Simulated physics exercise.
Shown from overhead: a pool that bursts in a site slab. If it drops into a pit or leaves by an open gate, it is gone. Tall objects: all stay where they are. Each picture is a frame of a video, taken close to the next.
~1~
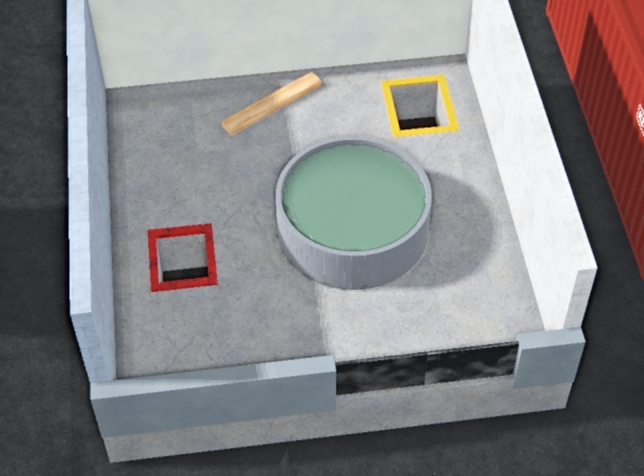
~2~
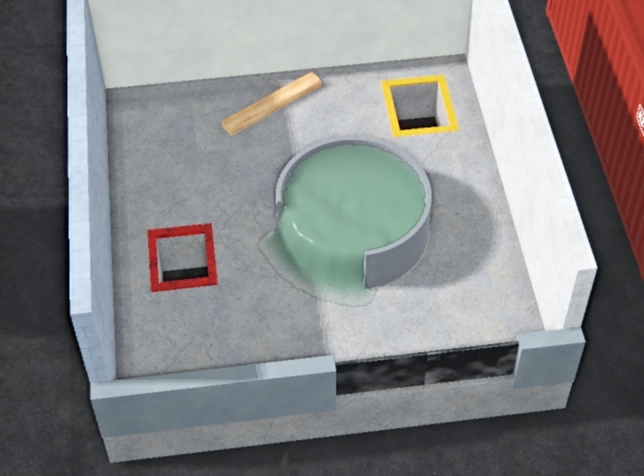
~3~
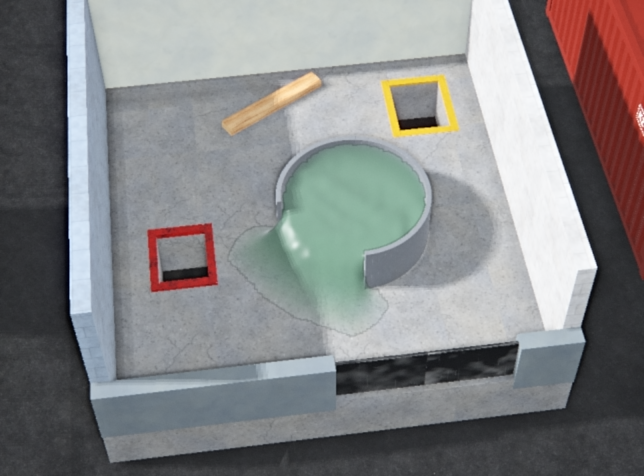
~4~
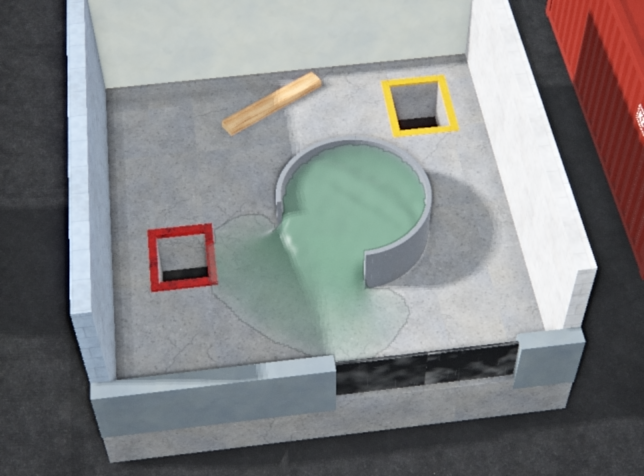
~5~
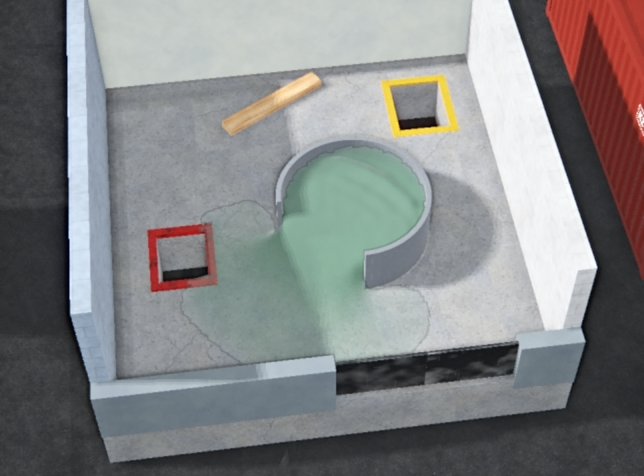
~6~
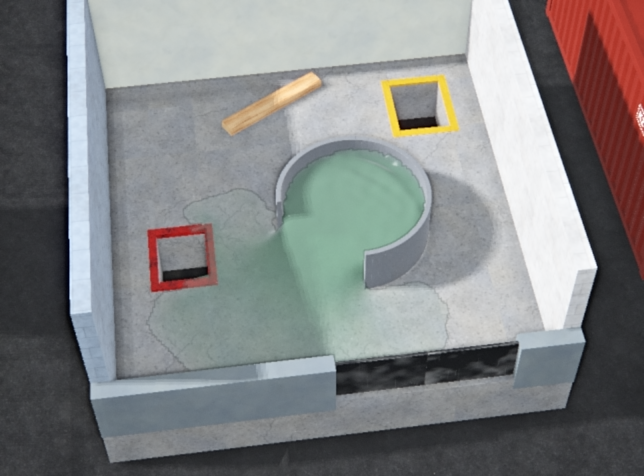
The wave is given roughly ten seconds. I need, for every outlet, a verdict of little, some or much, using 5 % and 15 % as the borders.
Verdicts: Gate, little; red pit, much; yellow pit, some.
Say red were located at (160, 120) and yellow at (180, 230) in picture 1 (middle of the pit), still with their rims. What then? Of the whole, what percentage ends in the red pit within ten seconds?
The red pit takes 4 per cent.
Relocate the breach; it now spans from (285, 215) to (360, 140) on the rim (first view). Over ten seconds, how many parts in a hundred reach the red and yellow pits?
Red takes 14 in a hundred, yellow takes 20 in a hundred.
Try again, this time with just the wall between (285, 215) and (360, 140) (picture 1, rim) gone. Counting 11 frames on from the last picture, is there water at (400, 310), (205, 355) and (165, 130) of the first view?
Result, in sequence: Untouched by the flood; untouched by the flood; inundated.
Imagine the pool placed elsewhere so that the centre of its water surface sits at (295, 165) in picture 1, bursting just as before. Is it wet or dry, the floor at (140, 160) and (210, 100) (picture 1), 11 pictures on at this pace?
Spot by spot: Drenched, after that high and dry.
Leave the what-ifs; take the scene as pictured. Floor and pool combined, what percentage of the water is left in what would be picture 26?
Roughly 86 per cent.
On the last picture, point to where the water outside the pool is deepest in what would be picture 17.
Check roughly (133, 409).
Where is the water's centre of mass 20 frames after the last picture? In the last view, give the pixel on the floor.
The balance point is around (262, 294).
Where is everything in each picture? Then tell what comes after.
In the first picture, the round pool at (354, 197) is whole and still.
In the second picture, water pours out at (310, 263) and has run to (370, 295).
In the third picture, water pours out at (310, 265) and has run to (381, 308).
In the fourth picture, water pours out at (310, 267) and has run to a hidden place.
In the fifth picture, water pours out at (310, 267) and has run to a hidden place.
In the sixth picture, the front is at (160, 329), out from the gap at (310, 267).
A moment on, water covers 30 % of the floor; the gate 0 %, the red pit 4 %, the yellow pit 0 %.
Next, water covers 35 % of the floor; the gate 0 %, the red pit 6 %, the yellow pit 0 %.
Then, water covers 55 % of the floor; the gate 0 %, the red pit 13 %, the yellow pit 0 %.
Later, water covers 85 % of the floor; the gate 0 %, the red pit 20 %, the yellow pit 0 %.
In the end, water covers 95 % of the floor; the gate 0 %, the red pit 22 %, the yellow pit 8 %.
